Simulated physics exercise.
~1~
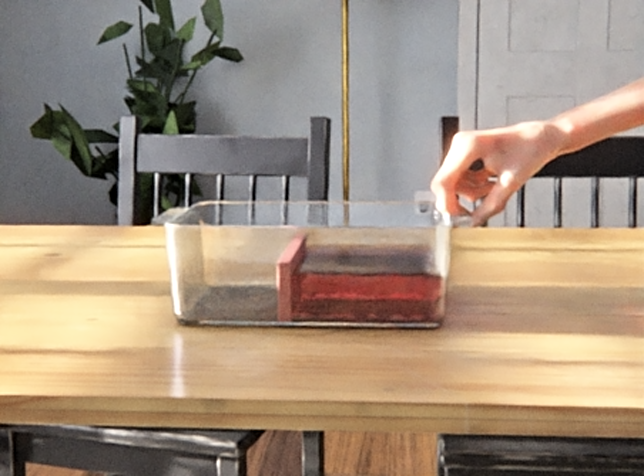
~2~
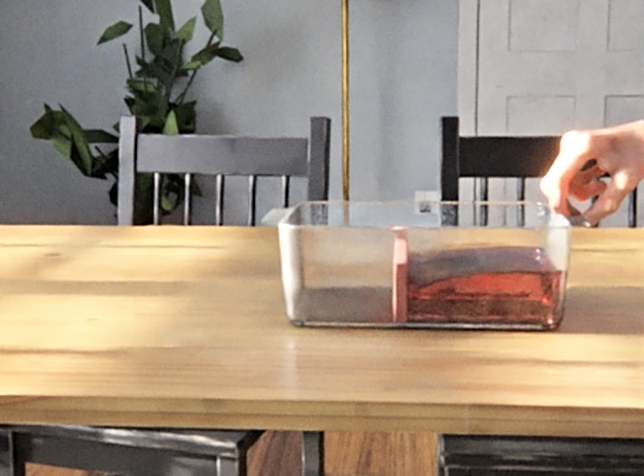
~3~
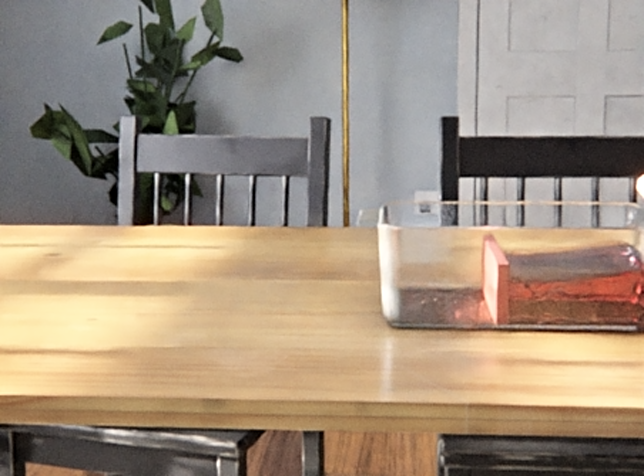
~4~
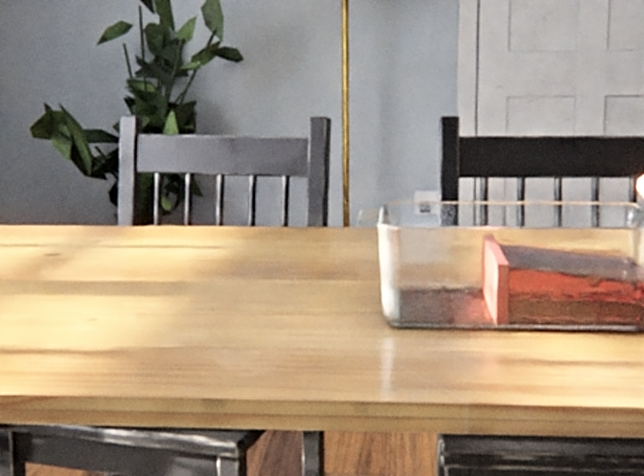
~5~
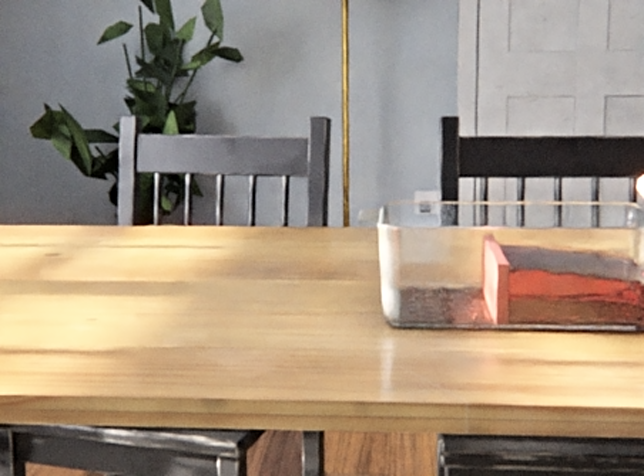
The video shows a hand pulling a clear container of red liquid, split by a low upright divider, rightward across a wooden table. The liquid sloshes, a little appears on the left side, and the container stops partly out of view with most liquid still right of the divider.
